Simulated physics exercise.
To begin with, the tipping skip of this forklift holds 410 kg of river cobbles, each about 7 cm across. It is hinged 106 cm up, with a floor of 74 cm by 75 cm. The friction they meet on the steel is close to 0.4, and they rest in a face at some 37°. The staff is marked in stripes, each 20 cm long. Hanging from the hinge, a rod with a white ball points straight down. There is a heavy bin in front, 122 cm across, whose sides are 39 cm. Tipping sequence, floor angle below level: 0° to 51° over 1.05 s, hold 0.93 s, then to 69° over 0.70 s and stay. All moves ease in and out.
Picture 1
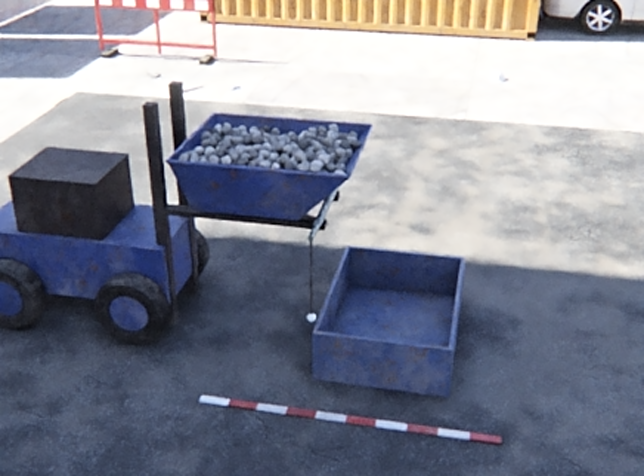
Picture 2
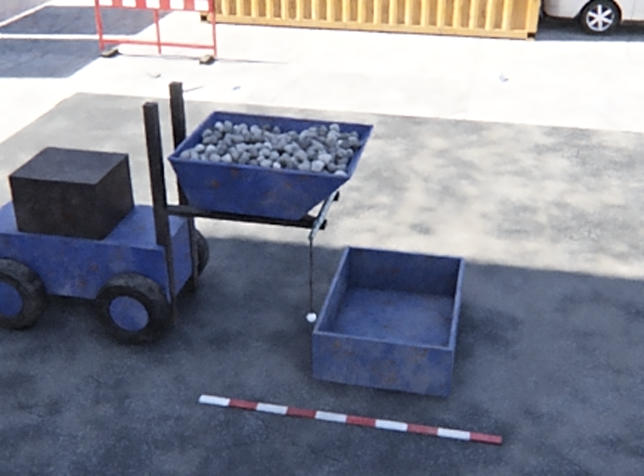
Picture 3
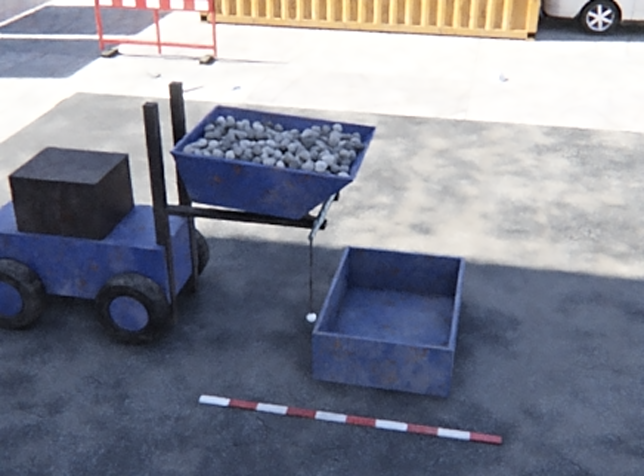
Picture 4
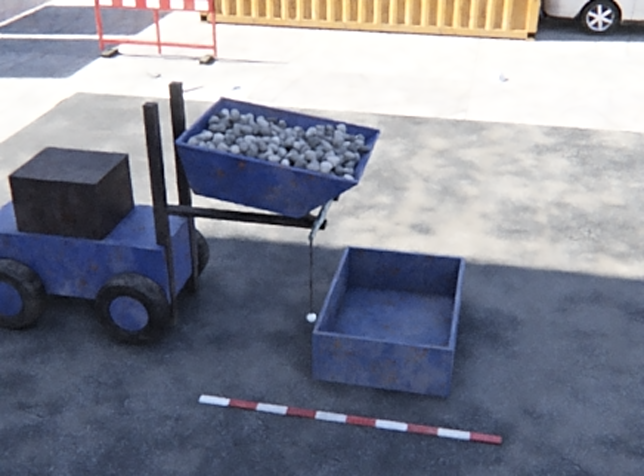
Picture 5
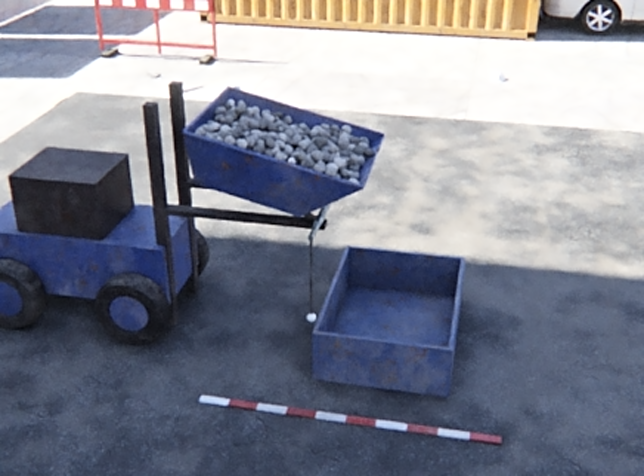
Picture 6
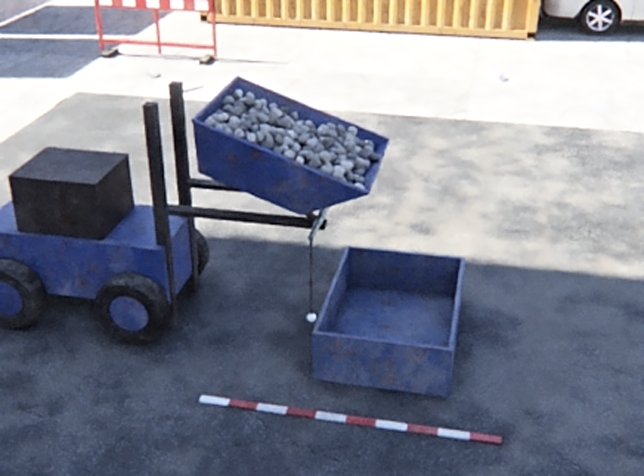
The footage shows a blue forklift holding a raised skip of grey cobbles above and beside an open blue box; the skip gradually tilts down toward the right, its left end rising, while the cobbles stay heaped inside.
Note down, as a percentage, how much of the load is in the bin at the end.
Approximately 75 out of 100.
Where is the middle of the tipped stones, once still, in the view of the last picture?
About (430, 327).
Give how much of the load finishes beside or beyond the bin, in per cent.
I'd put it near 25 per cent.
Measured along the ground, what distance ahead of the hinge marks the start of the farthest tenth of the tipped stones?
I'd say near 140 cm ahead of it.
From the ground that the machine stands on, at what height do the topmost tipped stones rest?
It rests some 46 cm higher than the ground the machine stands on.
A little later the floor is at 43°; 100 % in the tipping skip; the foremost stones are at (381, 188).
Then the floor is at 51°; 97 % in the tipping skip, 3 % in the bin; the foremost stones are at (417, 239).
Later still the floor is at 69°; 20 % in the tipping skip, 65 % in the bin, 16 % beside or beyond the bin; the foremost stones are past the picture's edge.
In the end the floor is at 69°; 0 % in the tipping skip, 75 % in the bin, 25 % beside or beyond the bin; the foremost stones are past the picture's edge.
